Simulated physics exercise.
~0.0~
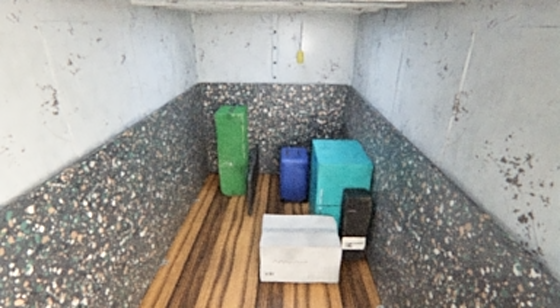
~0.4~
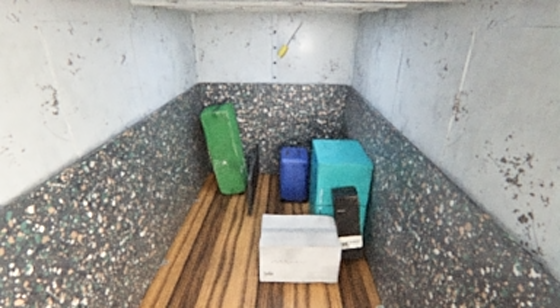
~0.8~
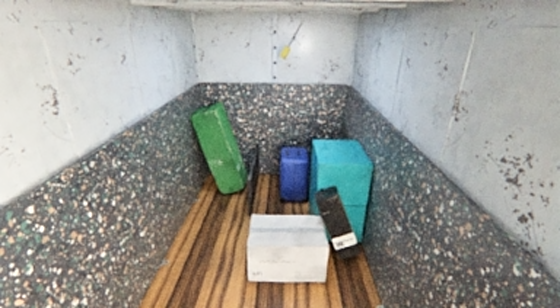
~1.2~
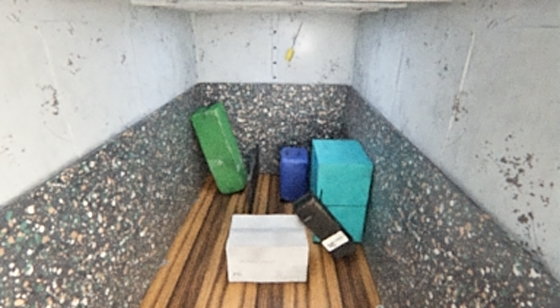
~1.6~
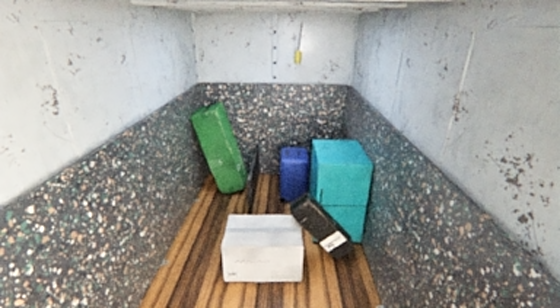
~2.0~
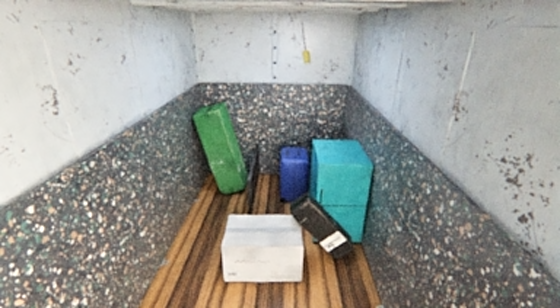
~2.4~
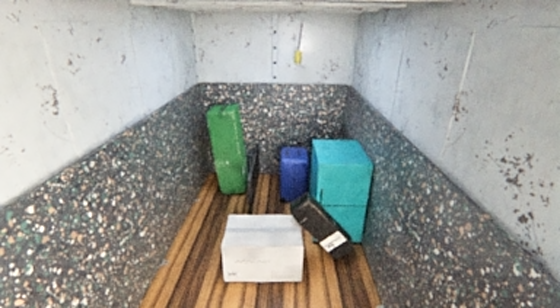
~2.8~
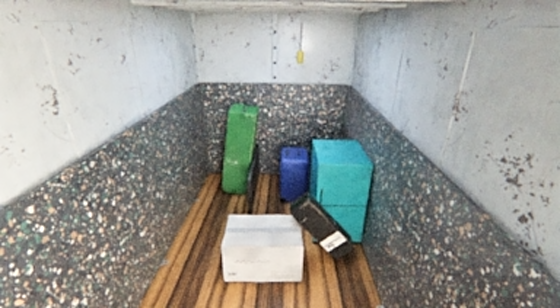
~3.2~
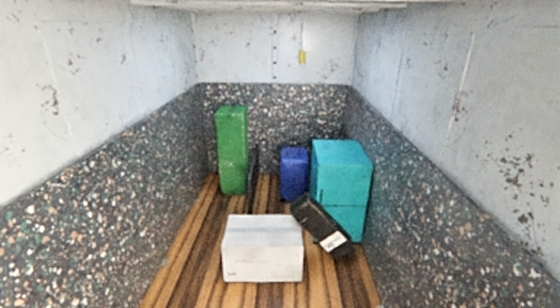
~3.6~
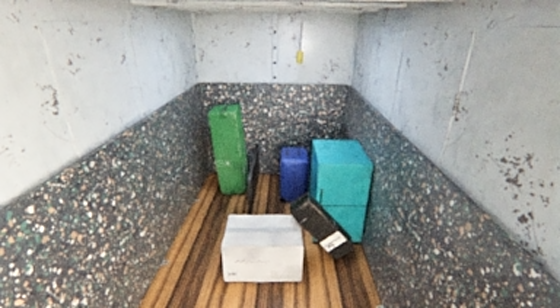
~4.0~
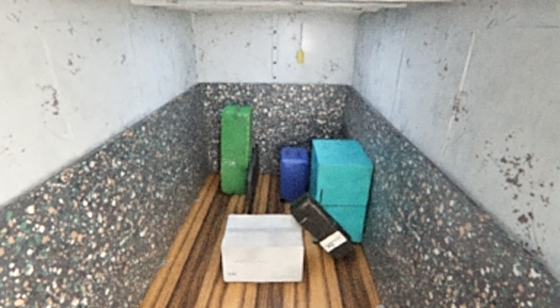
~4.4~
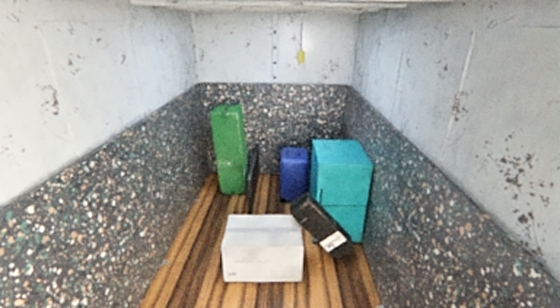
The black box tips over left, the white box slides left, and the green box rocks upright.
